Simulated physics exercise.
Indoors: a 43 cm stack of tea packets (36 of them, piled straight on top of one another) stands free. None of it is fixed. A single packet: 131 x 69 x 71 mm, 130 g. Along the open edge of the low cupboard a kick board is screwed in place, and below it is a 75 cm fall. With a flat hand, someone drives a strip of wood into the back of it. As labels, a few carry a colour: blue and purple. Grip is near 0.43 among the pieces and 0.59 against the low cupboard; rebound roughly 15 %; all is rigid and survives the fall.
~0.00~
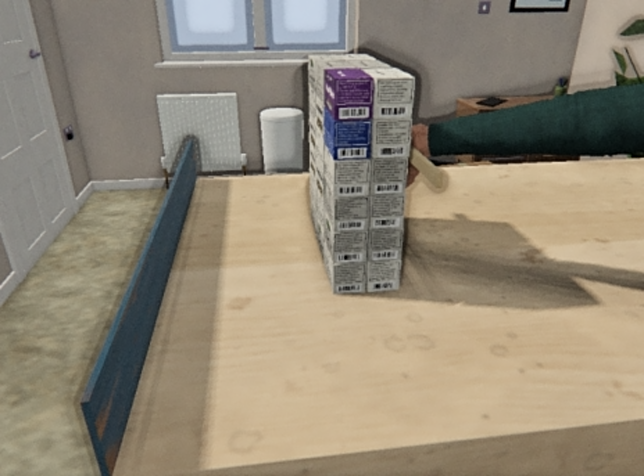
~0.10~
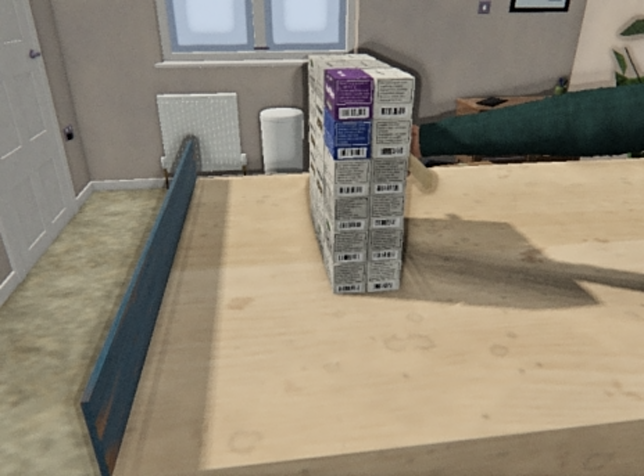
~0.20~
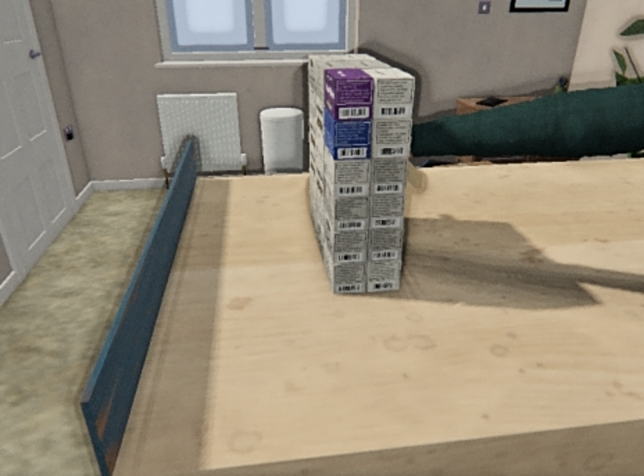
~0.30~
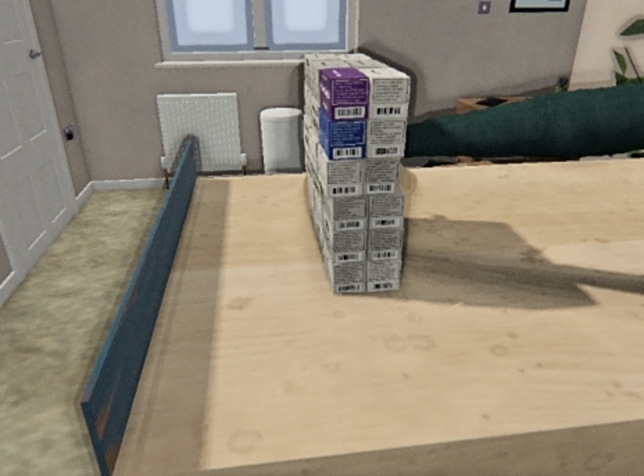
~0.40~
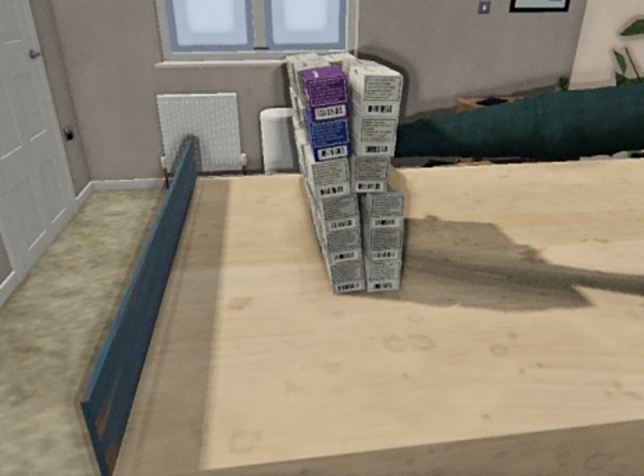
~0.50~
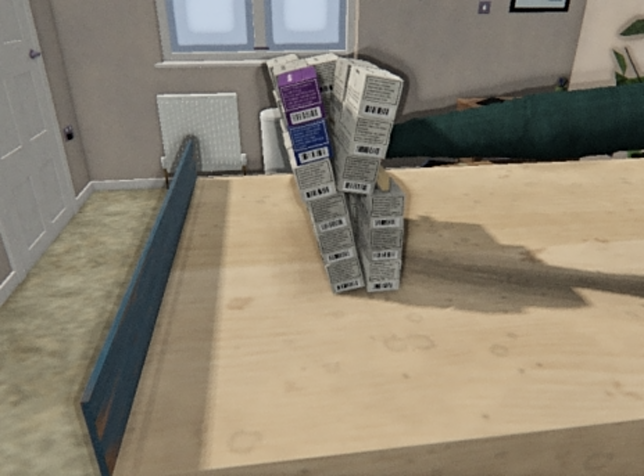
A strip of wood held by a green-sleeved arm slid in behind a tall stack of small boxes on a wooden surface, pushing the upper ones, purple and blue included, leftward until they leaned and split apart.
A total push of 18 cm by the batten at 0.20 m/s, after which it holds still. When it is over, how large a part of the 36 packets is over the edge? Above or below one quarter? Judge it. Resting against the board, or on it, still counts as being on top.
My call: Below.
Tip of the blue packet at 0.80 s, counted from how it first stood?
Its tilt comes to about 50° at that moment.
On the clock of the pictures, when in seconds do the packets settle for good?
It all settles by about 2.5 s.
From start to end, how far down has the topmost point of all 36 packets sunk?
Lower by close to 21 cm.
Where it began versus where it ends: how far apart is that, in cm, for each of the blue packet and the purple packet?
Roughly blue 38, purple 142.
Around 0.64 s, none of the 36 packets over the edge, 34 disturbed; purple packet tipped 26°, 23 mm lower; blue packet tipped 26°.
Around 0.80 s, none of the 36 packets over the edge, 34 disturbed; purple packet tipped 53°, 14 cm lower; blue packet tipped 53°, 11 cm lower.
Around 1.14 s, 3 of the 36 packets over the edge; purple packet upside down; blue packet tipped 34°, 19 cm lower.
Finally (2.5 s), 3 of the 36 packets over the edge; blue packet tipped 34°, 19 cm lower; purple packet 1.11 m lower. That is 8 per cent. Seen by the last camera, middles, blue packet near (179, 235).
